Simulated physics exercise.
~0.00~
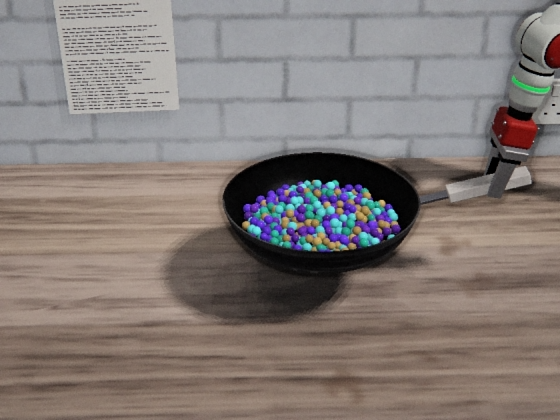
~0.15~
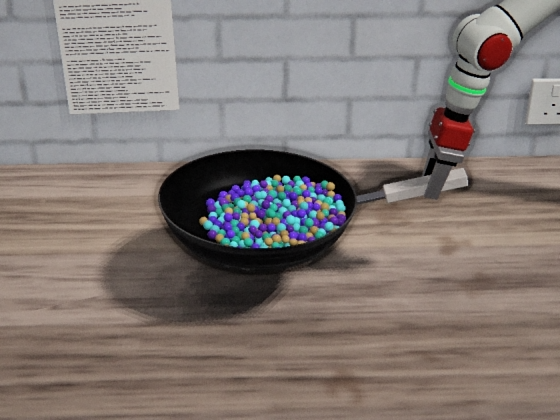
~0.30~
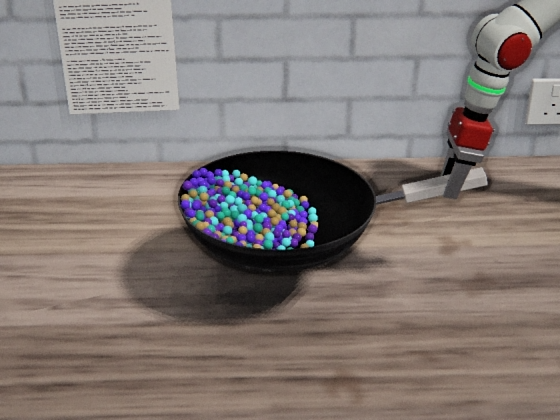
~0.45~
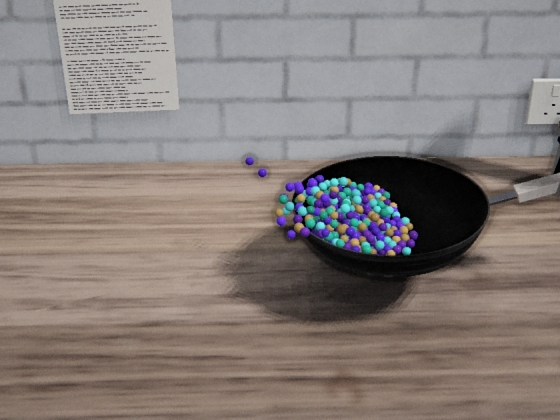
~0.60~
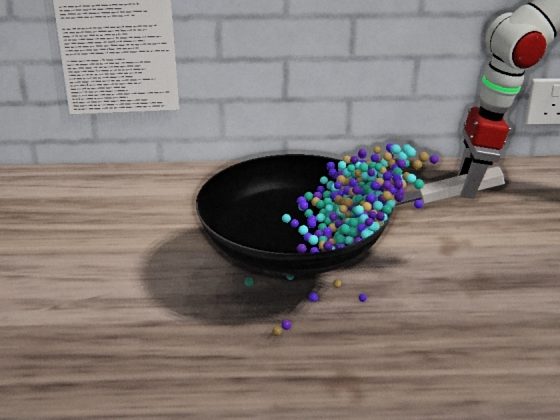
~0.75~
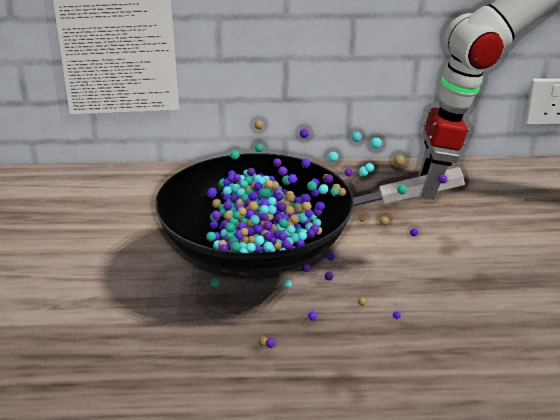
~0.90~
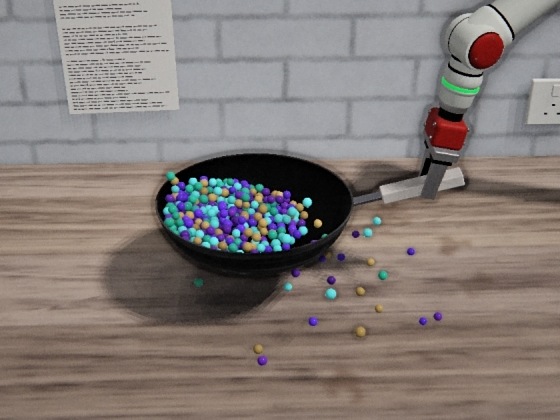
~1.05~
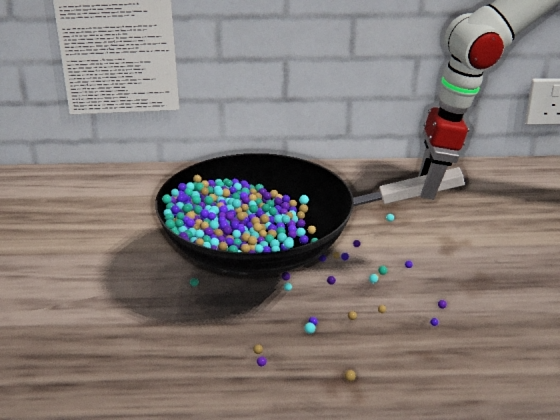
A black frying pan full of small colourful balls, gripped by a robot arm, slid left, then right and back left above a wooden table, tossing some balls over its rim; most stayed inside while a scattering ended up on the tabletop.
